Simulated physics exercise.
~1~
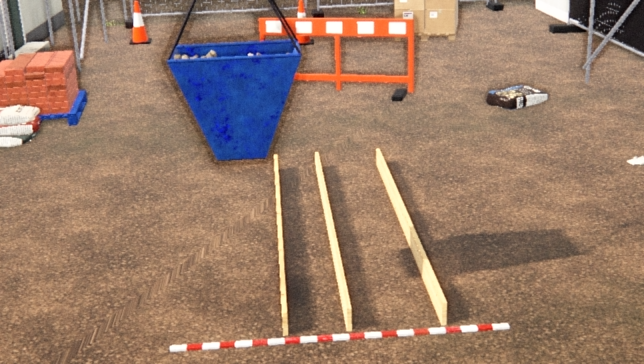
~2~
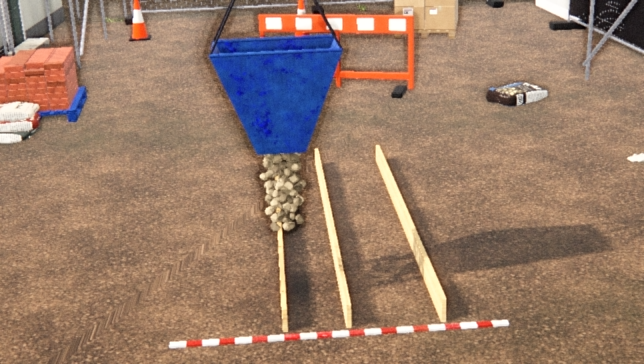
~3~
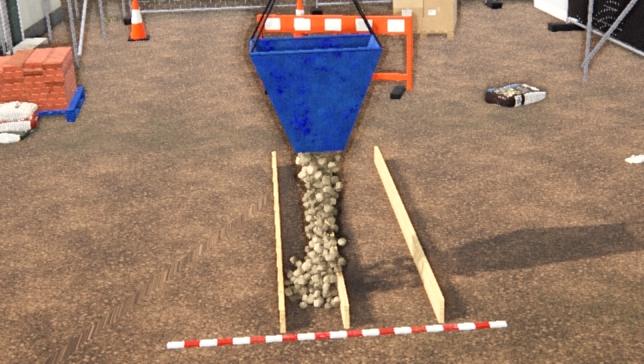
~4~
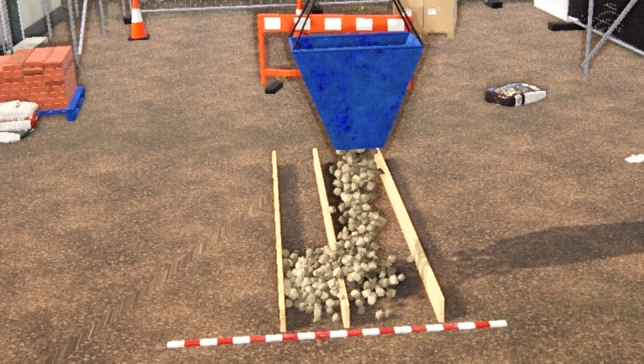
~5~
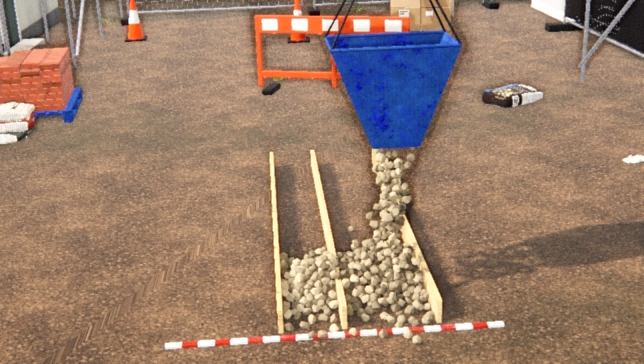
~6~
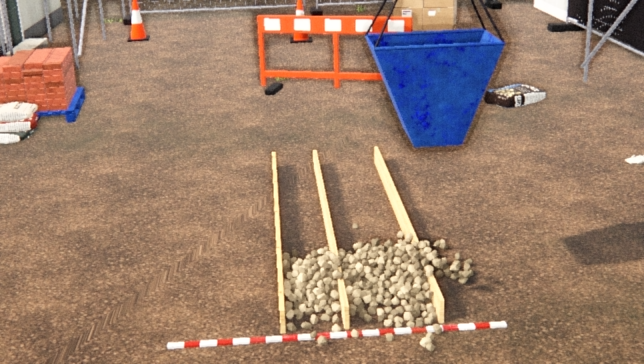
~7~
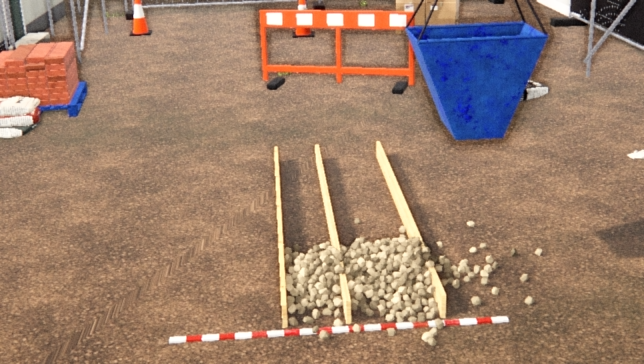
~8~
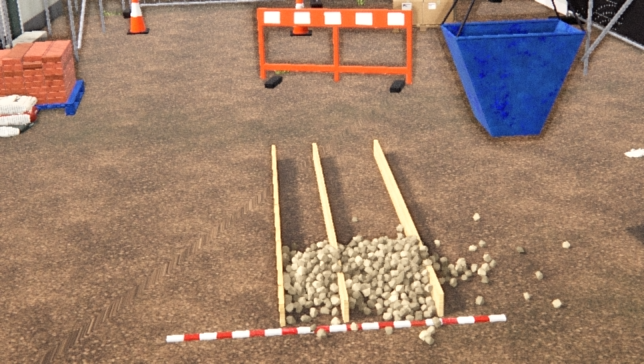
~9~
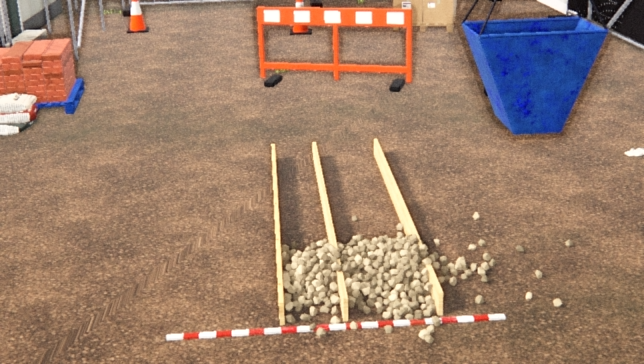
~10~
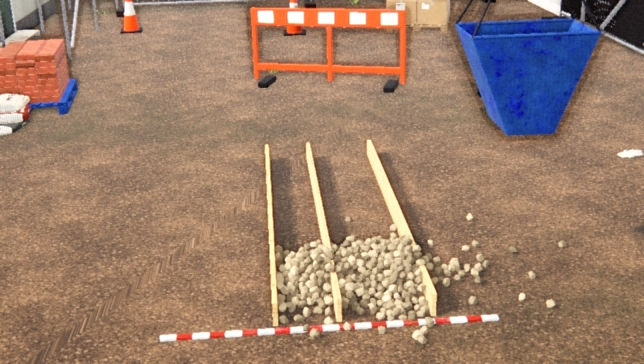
A blue skip moved steadily to the right above three wooden planks, pouring pale round stones into the left bay and then the right until it was empty. Most ended up in the right bay, fewer in the left, with a few scattered beyond.
